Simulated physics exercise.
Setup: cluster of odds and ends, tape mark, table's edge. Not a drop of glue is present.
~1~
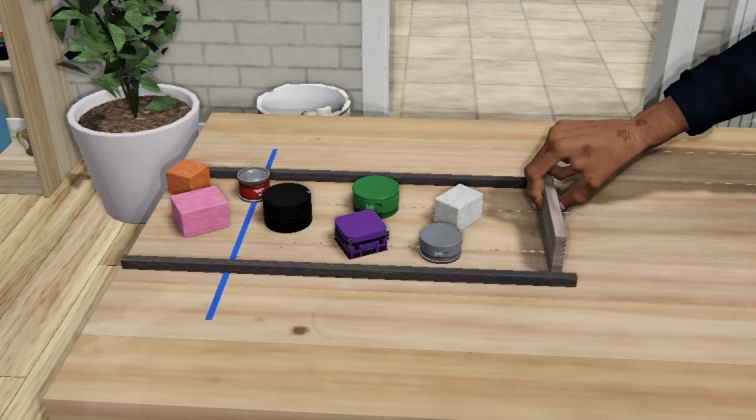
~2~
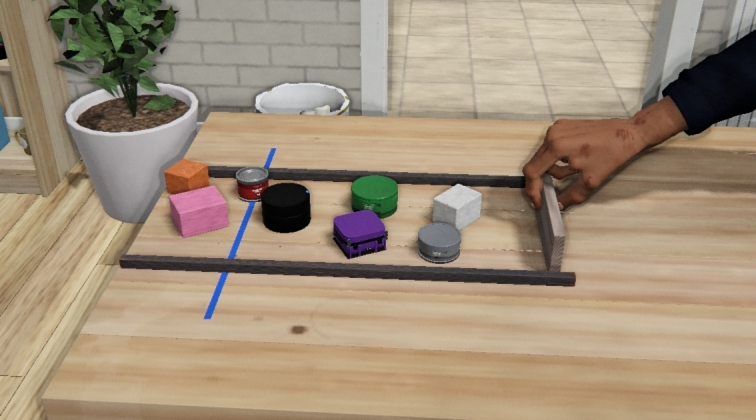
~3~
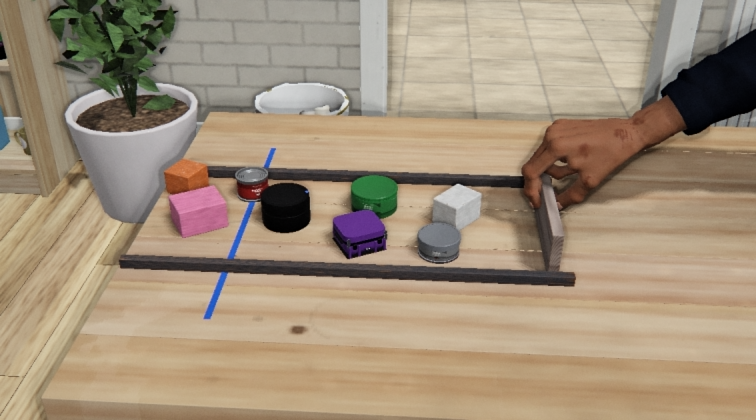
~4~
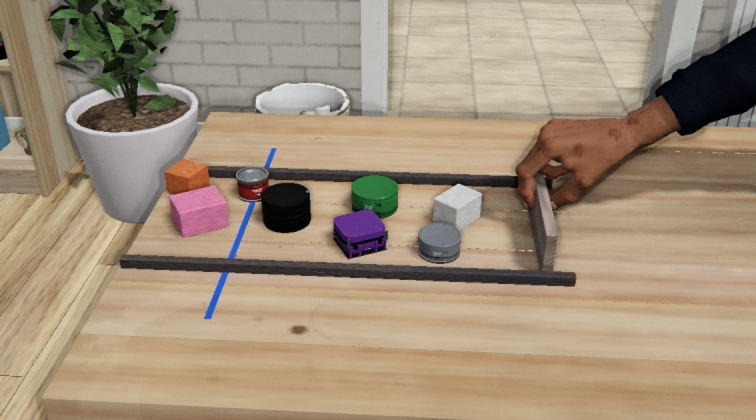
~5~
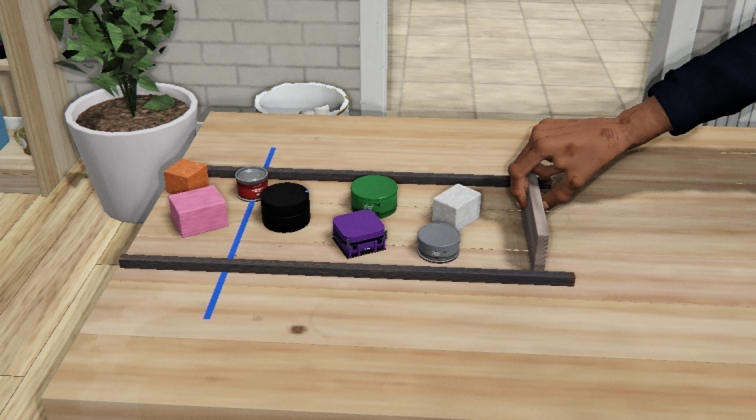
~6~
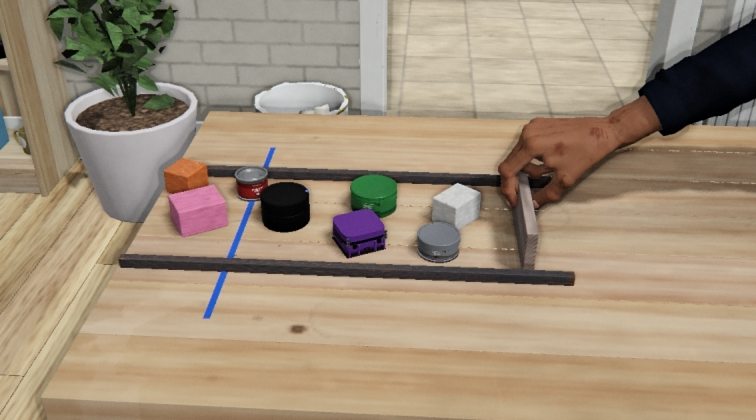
At first, a hand holds a small upright board at the right end of two dark rails on a wooden table, with colourful blocks and round containers between them and a blue tape line. The hand then slides the board a short way left, while the objects stay in place, untouched.
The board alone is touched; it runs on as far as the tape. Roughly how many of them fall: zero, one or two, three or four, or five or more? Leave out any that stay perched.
I predict that no one of them will leave the table.
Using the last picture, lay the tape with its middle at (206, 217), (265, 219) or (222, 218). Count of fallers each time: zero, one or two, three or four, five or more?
Three or four; no fall at all; one to two.
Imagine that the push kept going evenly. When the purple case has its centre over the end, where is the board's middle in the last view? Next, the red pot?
At (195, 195) for the purple case; at (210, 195) for the red pot.
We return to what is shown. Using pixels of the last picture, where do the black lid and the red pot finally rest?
Black lid at (196, 195), red pot at (200, 175).
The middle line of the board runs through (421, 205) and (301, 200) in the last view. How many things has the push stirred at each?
First 4 and then 6.
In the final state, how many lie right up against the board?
That comes to 3.
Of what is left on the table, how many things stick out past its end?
Tally: 2.
Soon after, none off yet; orange block at rest near (186, 178); pink block at rest near (198, 211); red pot at rest near (252, 184).
Then, none off yet; orange block at rest near (186, 178); pink block moving near (186, 211); red pot moved about its own width near (232, 179).
At rest, the number that fall off is zero.
